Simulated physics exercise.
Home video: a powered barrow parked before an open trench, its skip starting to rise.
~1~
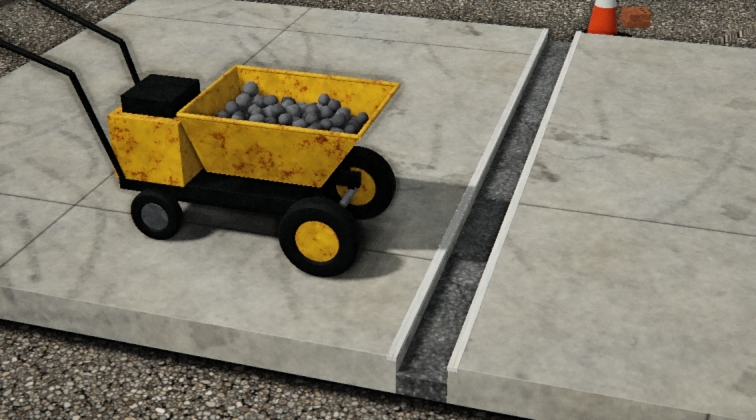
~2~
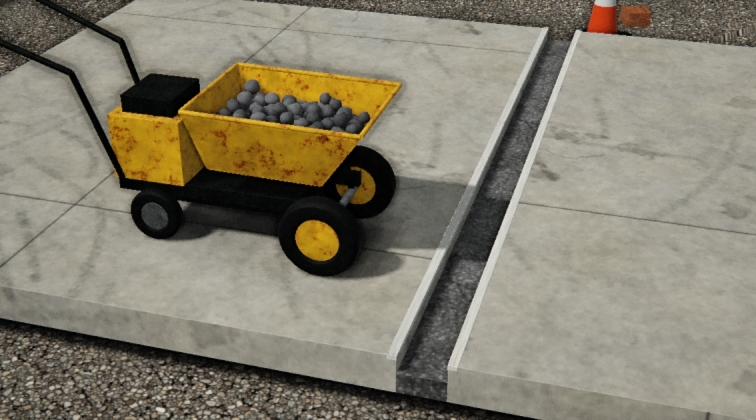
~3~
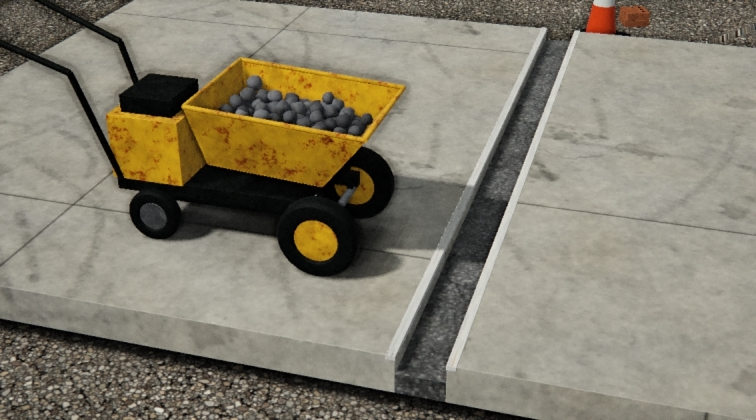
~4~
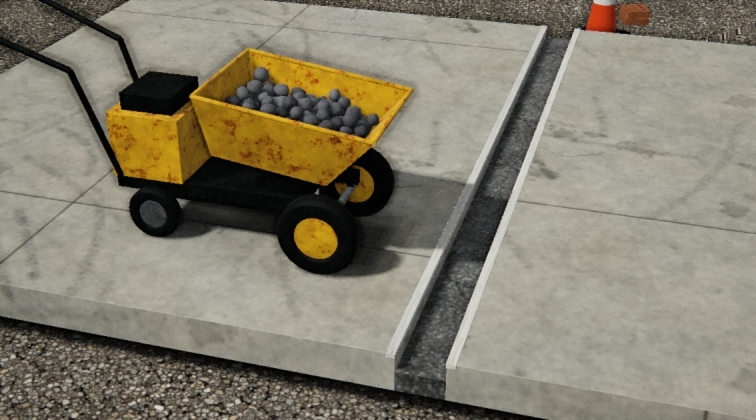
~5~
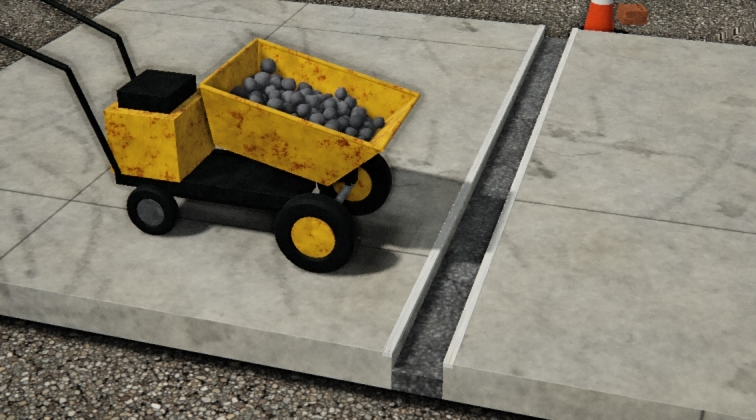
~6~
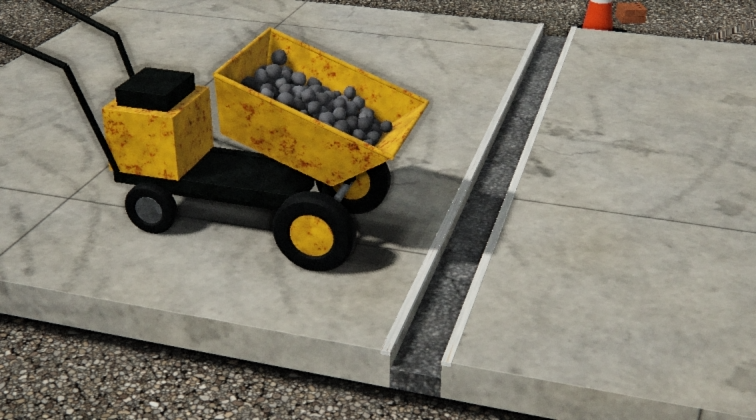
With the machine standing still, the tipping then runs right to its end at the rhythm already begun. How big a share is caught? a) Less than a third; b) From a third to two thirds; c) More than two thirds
From a third to two thirds.
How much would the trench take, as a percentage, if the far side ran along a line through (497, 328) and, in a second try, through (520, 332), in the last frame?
About 80 and 90 per cent.
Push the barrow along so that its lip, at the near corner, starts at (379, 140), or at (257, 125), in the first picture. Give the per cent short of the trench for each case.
First spot: 0 %, second spot: 60 %.
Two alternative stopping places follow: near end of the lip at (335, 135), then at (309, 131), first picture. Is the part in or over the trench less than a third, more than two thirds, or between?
Between a third and two thirds; then one to two thirds.
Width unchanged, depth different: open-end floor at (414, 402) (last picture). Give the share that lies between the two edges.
Something like 70 %.
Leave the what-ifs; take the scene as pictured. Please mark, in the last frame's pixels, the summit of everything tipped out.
Summit once settled: About (475, 238).
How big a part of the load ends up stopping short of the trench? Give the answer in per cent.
I'd estimate about 0 per cent of the load.
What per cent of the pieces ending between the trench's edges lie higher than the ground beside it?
Roughly 45 %.
Soon, skip tipped steeply; all in the skip.
A while on, skip tipped steeply; nearly all in the skip; a small part in or heaped over the trench; a stray few beyond it.
Towards the end, skip tipped right over; about a third in the skip; about a third in or heaped over the trench; about a third beyond it.
Finally, skip tipped right over; about a quarter in the skip; about half in or heaped over the trench; about a third beyond it.
